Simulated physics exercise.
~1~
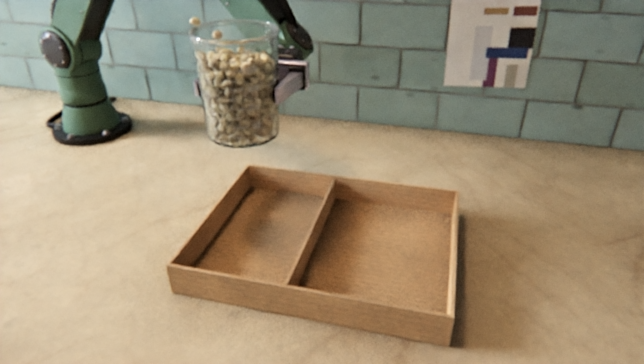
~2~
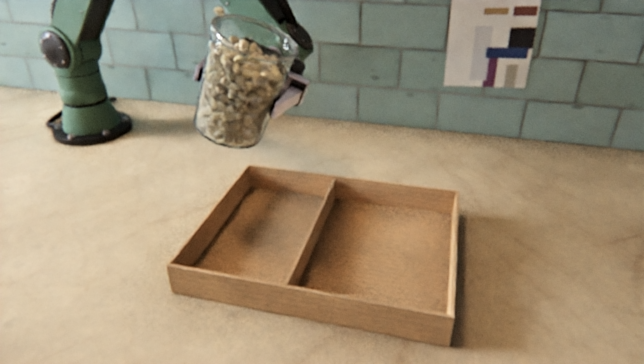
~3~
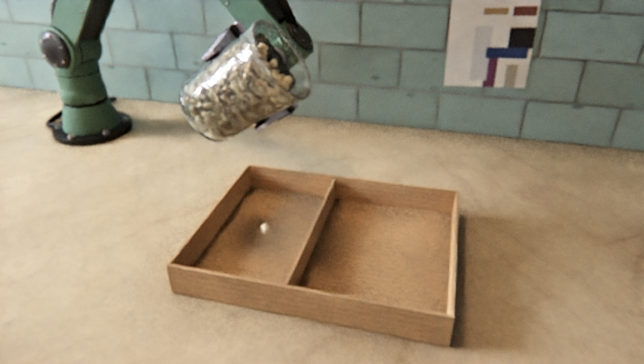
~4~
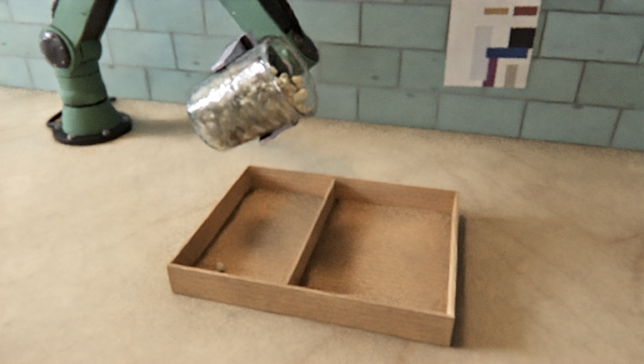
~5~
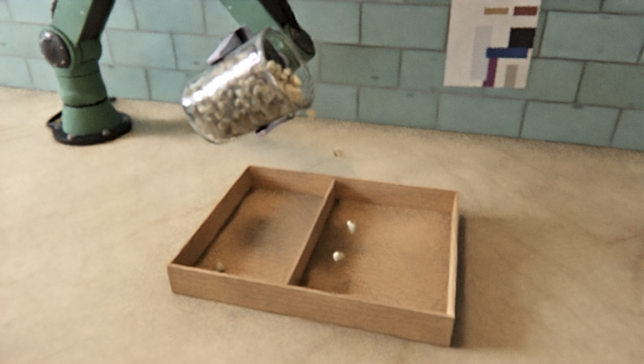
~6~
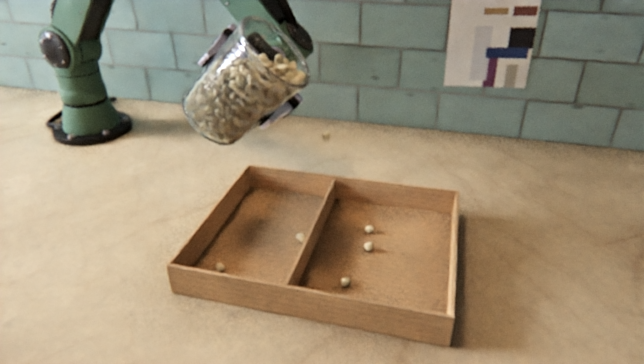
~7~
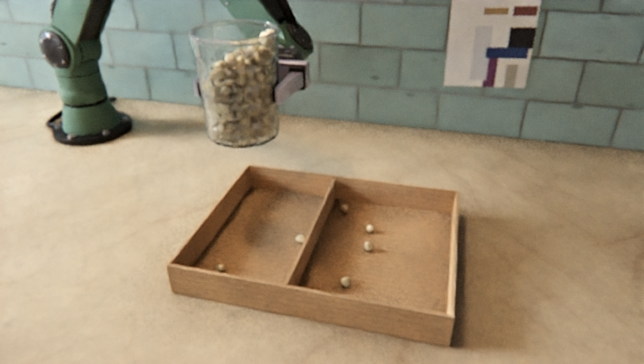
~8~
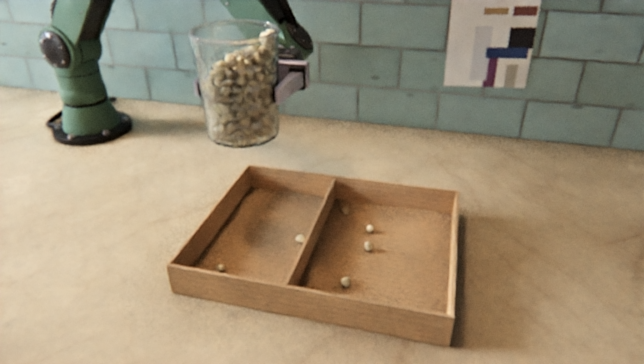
A green robot arm tips a clear cup, drops a few beans into a divided tray, then rights it.
